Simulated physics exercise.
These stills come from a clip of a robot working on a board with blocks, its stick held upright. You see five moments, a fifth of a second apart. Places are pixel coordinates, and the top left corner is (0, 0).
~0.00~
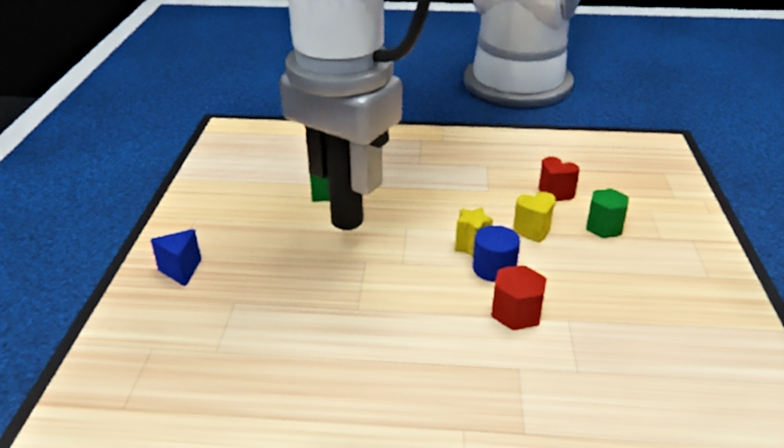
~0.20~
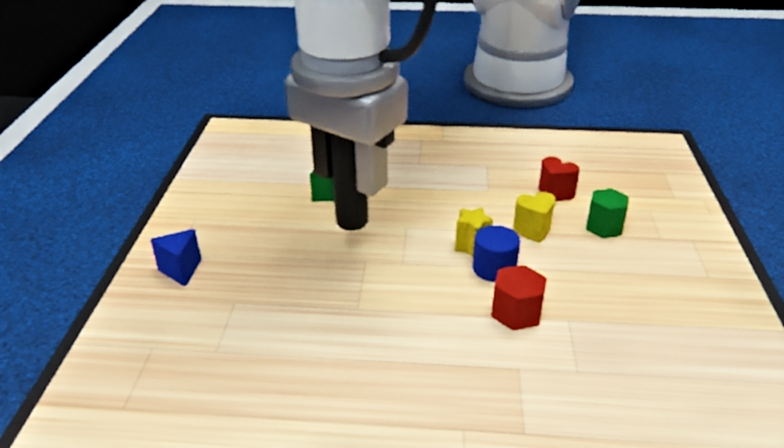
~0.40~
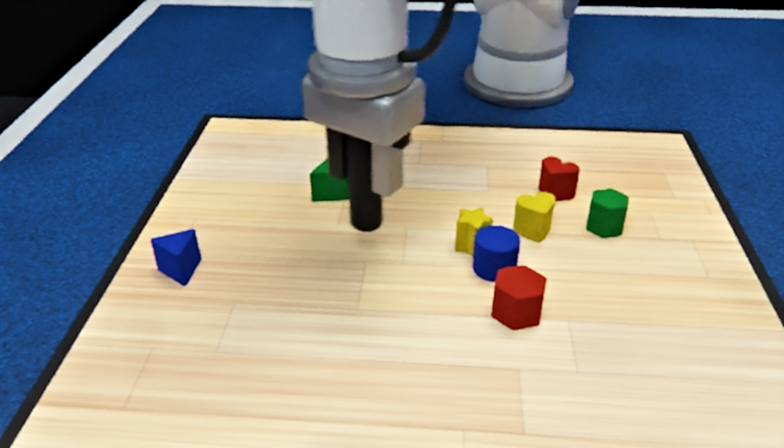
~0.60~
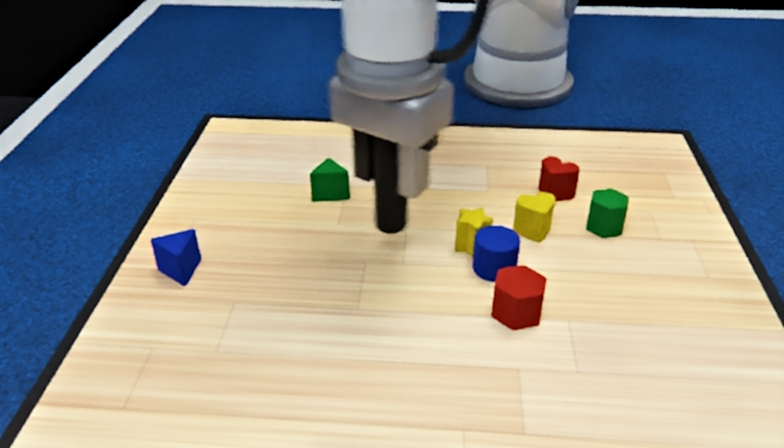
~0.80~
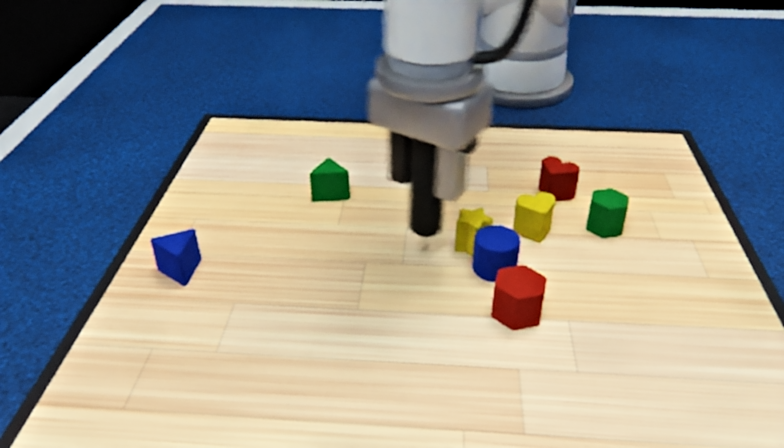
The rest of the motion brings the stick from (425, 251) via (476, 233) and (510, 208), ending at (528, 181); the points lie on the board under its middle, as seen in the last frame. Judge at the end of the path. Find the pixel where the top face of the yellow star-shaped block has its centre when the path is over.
The centre of its top will be at (511, 210).
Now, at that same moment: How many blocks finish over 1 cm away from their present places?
I count one.
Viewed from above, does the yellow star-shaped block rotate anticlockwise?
I expect not.
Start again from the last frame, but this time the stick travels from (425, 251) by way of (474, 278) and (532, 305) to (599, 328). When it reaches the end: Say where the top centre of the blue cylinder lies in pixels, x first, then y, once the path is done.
Expect it around (531, 242).
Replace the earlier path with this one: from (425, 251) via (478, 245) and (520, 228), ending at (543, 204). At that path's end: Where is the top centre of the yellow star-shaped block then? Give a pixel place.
At pixel (574, 183).
What follows on the original path. One third of the way, stick (478, 211); yellow star-shaped block (506, 212), turned 20° clockwise.
Two thirds of the way, stick (514, 187); yellow star-shaped block (511, 210), turned 45° clockwise.
At the end, stick (530, 160); yellow star-shaped block (511, 210), turned 45° clockwise; red heart in place.
